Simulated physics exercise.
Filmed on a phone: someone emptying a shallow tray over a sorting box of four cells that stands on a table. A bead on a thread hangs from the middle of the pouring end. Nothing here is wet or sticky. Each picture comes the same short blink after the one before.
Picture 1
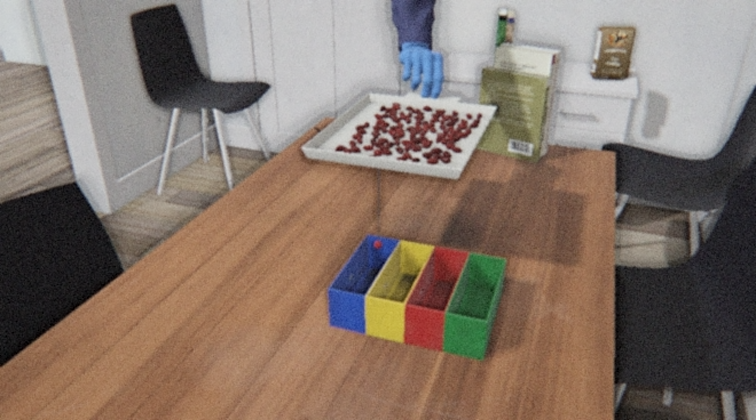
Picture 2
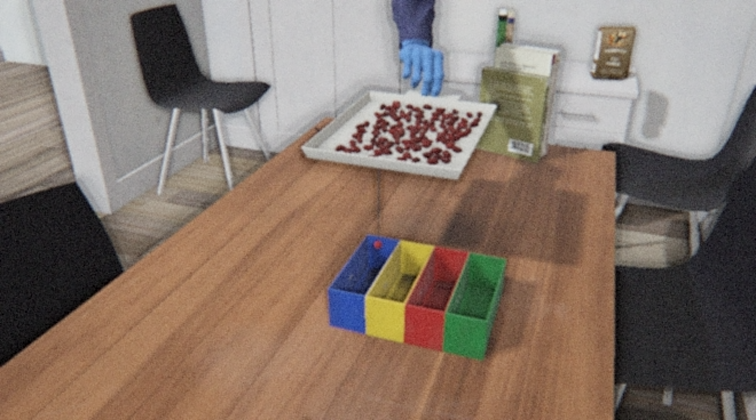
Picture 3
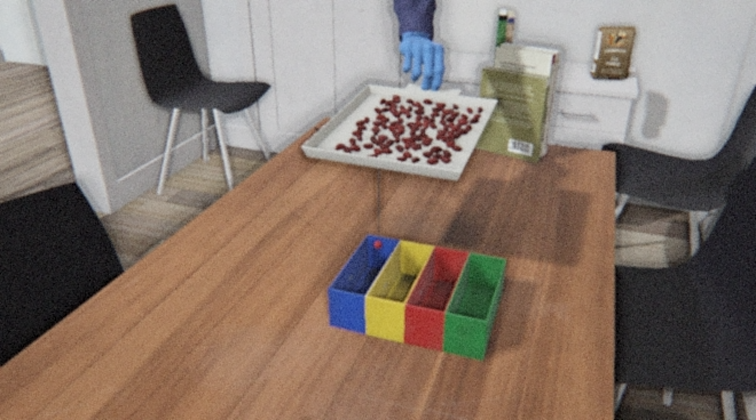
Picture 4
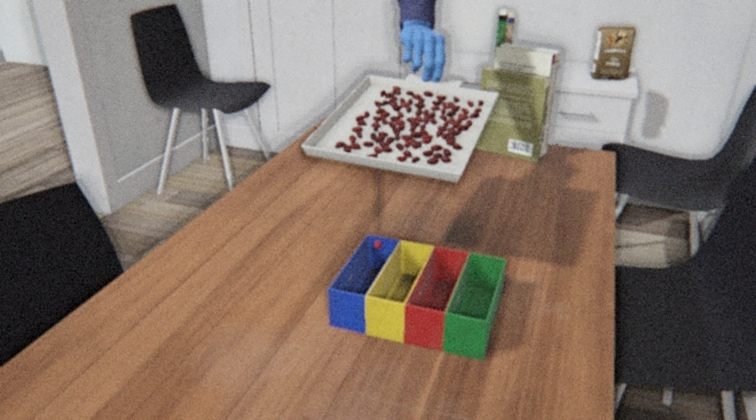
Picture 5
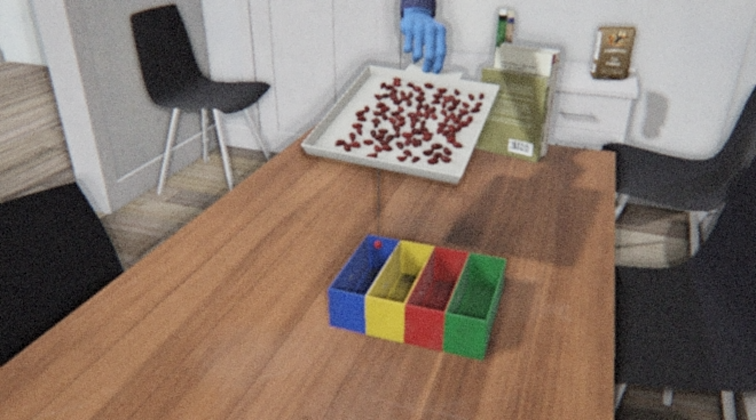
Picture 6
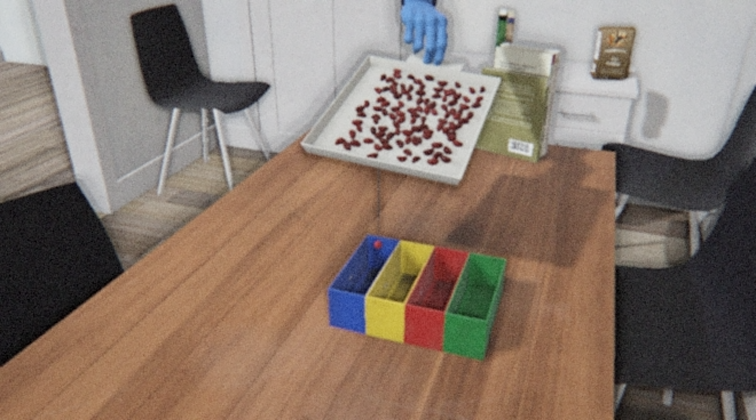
A blue-gloved hand slightly tilts a tray of red beans behind a four-coloured sorting box.
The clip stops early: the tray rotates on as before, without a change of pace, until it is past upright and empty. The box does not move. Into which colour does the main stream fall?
The red one ends fullest.
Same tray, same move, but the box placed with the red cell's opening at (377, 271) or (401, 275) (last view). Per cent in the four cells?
About 60 and 90 per cent.
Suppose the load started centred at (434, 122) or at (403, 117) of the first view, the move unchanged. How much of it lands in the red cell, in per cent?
Near 50 % and 40 %.
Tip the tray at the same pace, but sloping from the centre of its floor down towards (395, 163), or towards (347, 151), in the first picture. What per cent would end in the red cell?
In turn 30 and 0 in a hundred.
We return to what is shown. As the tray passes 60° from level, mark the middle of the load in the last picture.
Roughly at (420, 151).
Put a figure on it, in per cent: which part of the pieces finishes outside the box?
It comes to 0 per cent or so.
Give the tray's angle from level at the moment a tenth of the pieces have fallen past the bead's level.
Roughly 75°.
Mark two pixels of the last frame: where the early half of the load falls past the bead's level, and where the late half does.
At about (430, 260), then at (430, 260).
Soon after the last picture, tray tipped steeply; nearly all on the tray; a stray few in the red cell; a small part falling or outside the box.
A little later, tray tipped past a quarter turn; a stray few on the tray; about a third in the red cell; about a quarter in the yellow cell; a small part in the blue cell; a small part in the green cell; a small part falling or outside the box.
Later still, tray tipped past a quarter turn; about half in the red cell; about a third in the yellow cell; a small part in the blue cell; a small part in the green cell; a stray few falling or outside the box.
At rest, tray tipped past a quarter turn; about half in the red cell; about a third in the yellow cell; a small part in the blue cell; a small part in the green cell; a stray few outside the box.
